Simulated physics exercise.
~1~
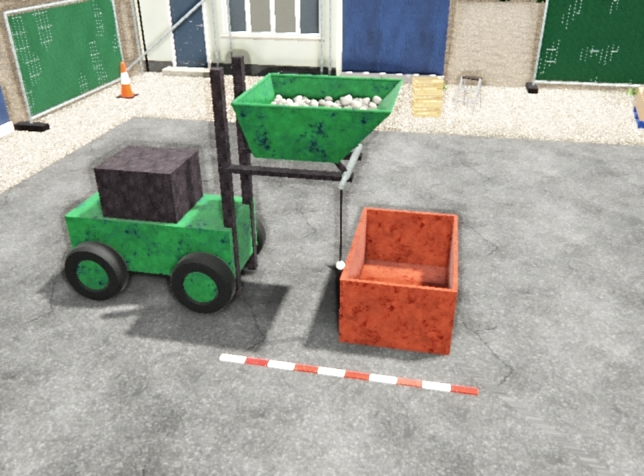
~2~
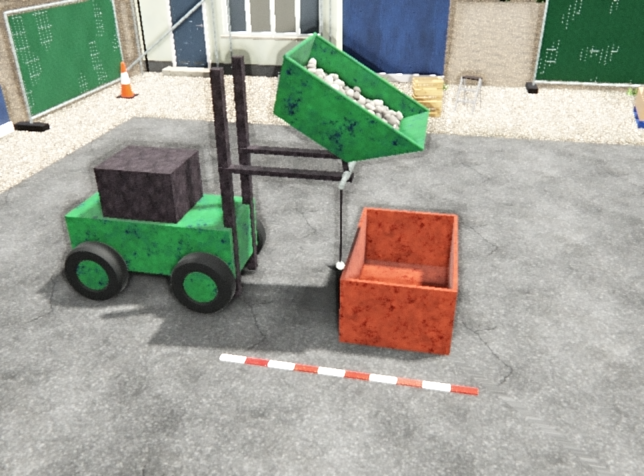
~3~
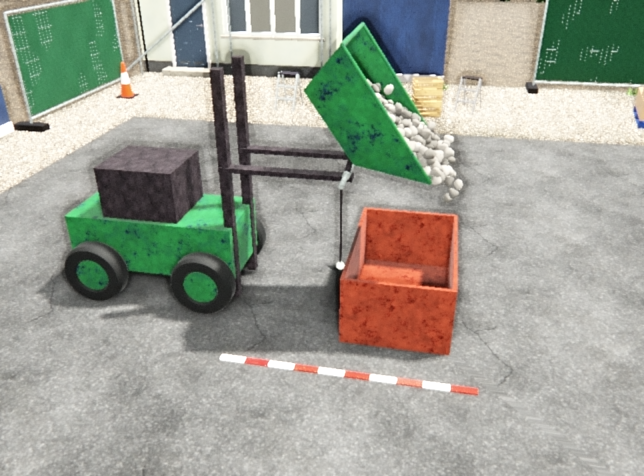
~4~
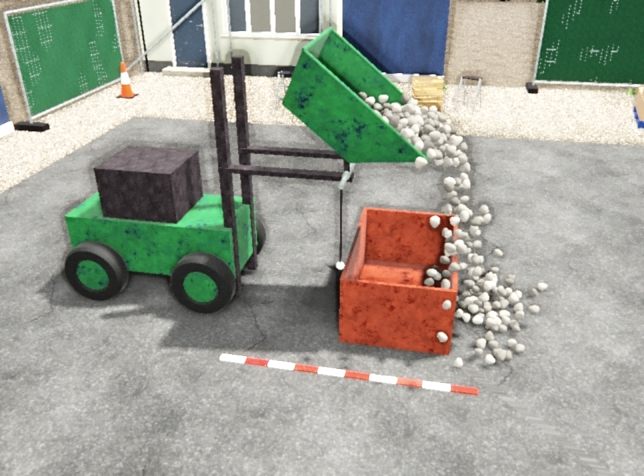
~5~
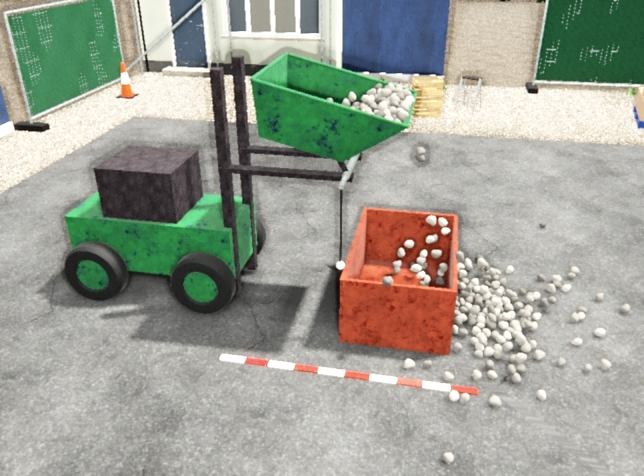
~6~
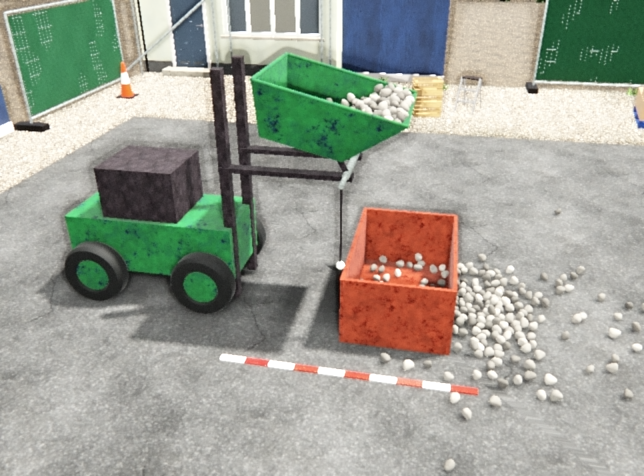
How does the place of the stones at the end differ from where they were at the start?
At the start the stones all sit in the raised green skip. By the end they are spread out, with many still in the skip, a few in the orange-red bin, and a scattered heap on the ground to the right of the bin.
